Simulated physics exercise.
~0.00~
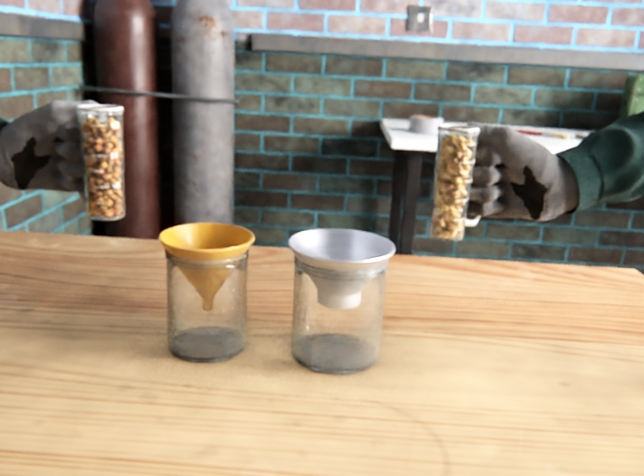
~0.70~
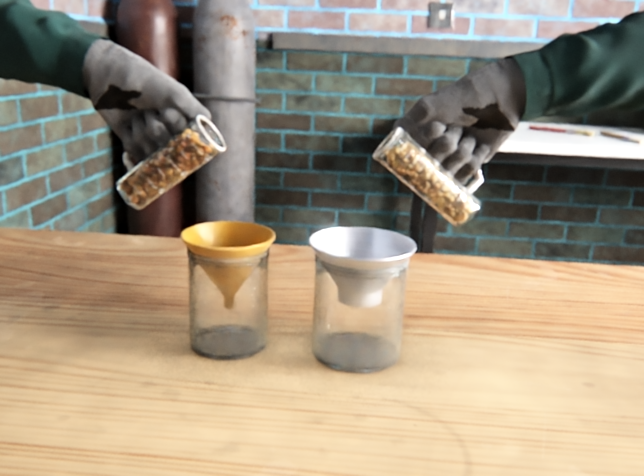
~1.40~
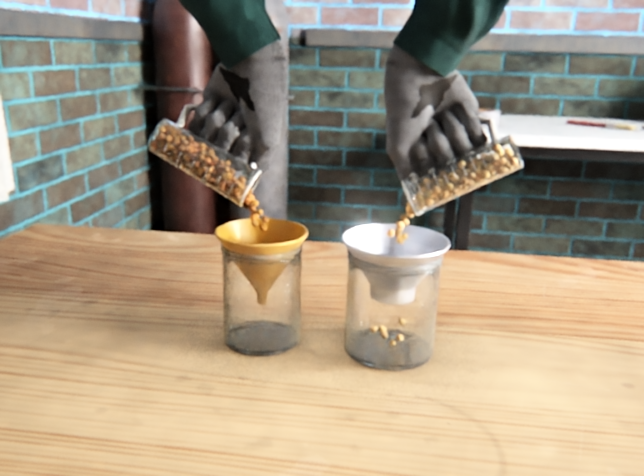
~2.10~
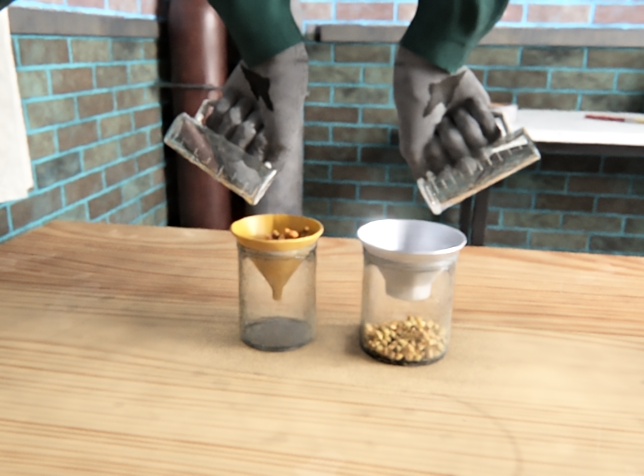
We see two gloved hands tip clear cups of dry, loose kernels over a yellow funnel and a white funnel set on glass jars. The left cupful stays caught in the yellow funnel, its jar empty of kernels, while the right cupful drops through the white one into its jar.
